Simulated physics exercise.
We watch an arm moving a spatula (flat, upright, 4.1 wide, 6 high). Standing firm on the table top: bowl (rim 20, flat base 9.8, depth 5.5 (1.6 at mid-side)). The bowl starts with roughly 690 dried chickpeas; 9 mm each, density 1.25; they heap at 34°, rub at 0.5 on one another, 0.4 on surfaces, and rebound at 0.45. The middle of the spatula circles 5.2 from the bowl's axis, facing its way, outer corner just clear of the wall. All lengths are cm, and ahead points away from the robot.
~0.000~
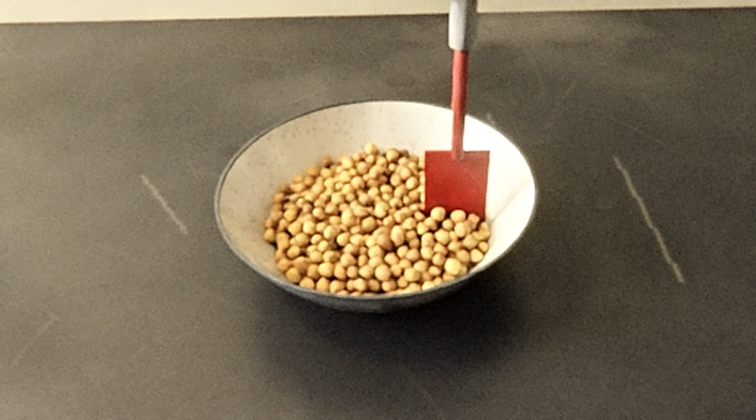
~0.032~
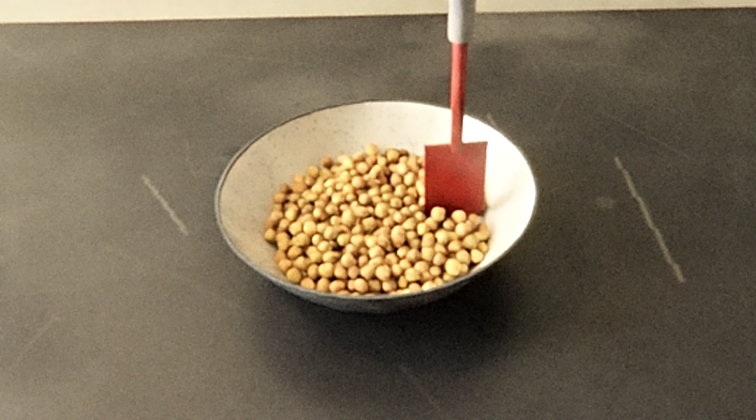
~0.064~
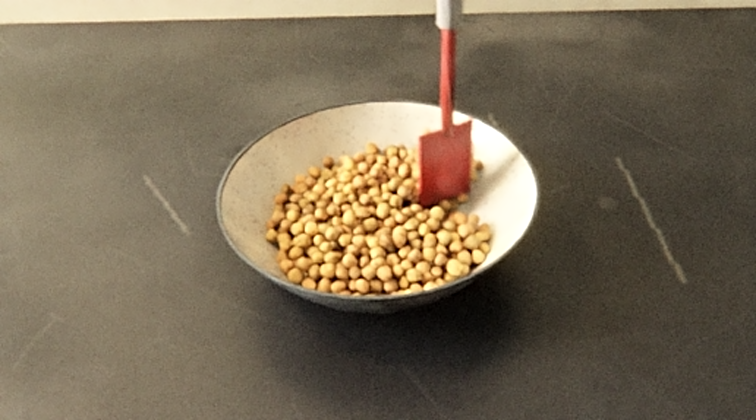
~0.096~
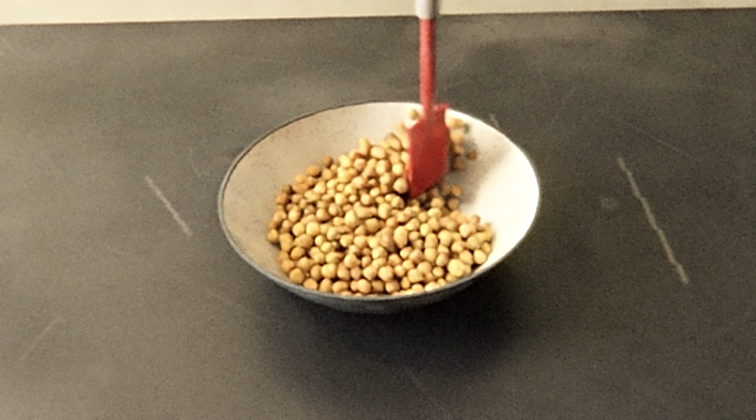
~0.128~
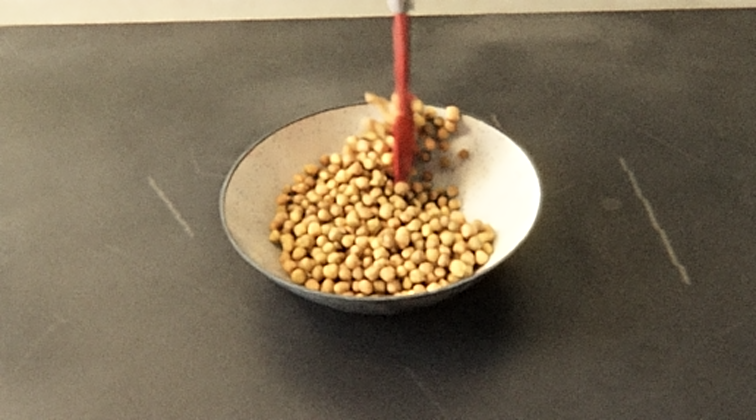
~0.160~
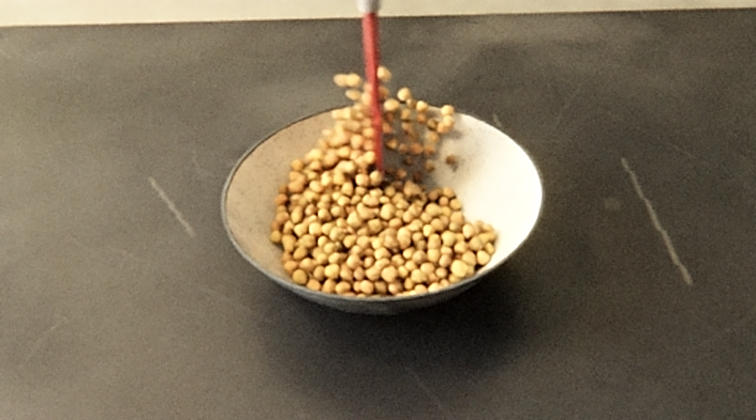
At first, a red spatula with a grey handle stands at the right side of a pale bowl of dried chickpeas on a dark table top. It turns and sweeps leftward through the far side, pushing chickpeas into a rising heap, with some lifting above the bowl's far rim.
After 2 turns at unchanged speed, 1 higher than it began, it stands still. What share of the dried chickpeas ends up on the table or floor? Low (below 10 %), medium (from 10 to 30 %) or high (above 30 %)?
On the table or floor the share is medium, from 10 to 30 %.
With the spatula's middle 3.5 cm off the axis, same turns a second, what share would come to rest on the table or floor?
It would be near 5 per cent.
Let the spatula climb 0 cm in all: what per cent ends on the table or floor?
About 30 per cent.
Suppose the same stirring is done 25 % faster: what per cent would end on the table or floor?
In that case some 30 per cent.
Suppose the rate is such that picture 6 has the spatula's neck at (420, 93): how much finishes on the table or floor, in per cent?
Some 5 per cent.
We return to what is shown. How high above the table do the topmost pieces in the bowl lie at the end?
Roughly 5.0 cm.
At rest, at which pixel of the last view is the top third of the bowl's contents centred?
Near (377, 217).
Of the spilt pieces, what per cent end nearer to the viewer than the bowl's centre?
Some 60 per cent.
After 0.52 s, 340° round, highest piece 8 above the table; 599 in the bowl, 74 on the table or floor, 19 in flight or on the tool.
After 0.87 s, 224° round, highest piece 6 above the table; 562 in the bowl, 127 on the table or floor, 3 in flight or on the tool.
After 1.25 s, 0° round, highest piece 5 above the table; 561 in the bowl, 131 on the table or floor.
After 1.95 s, 0° round, highest piece 5 above the table; 561 in the bowl, 131 on the table or floor.
At rest, 561 in the bowl, 131 on the table or floor. That is 19 % on the table or floor.
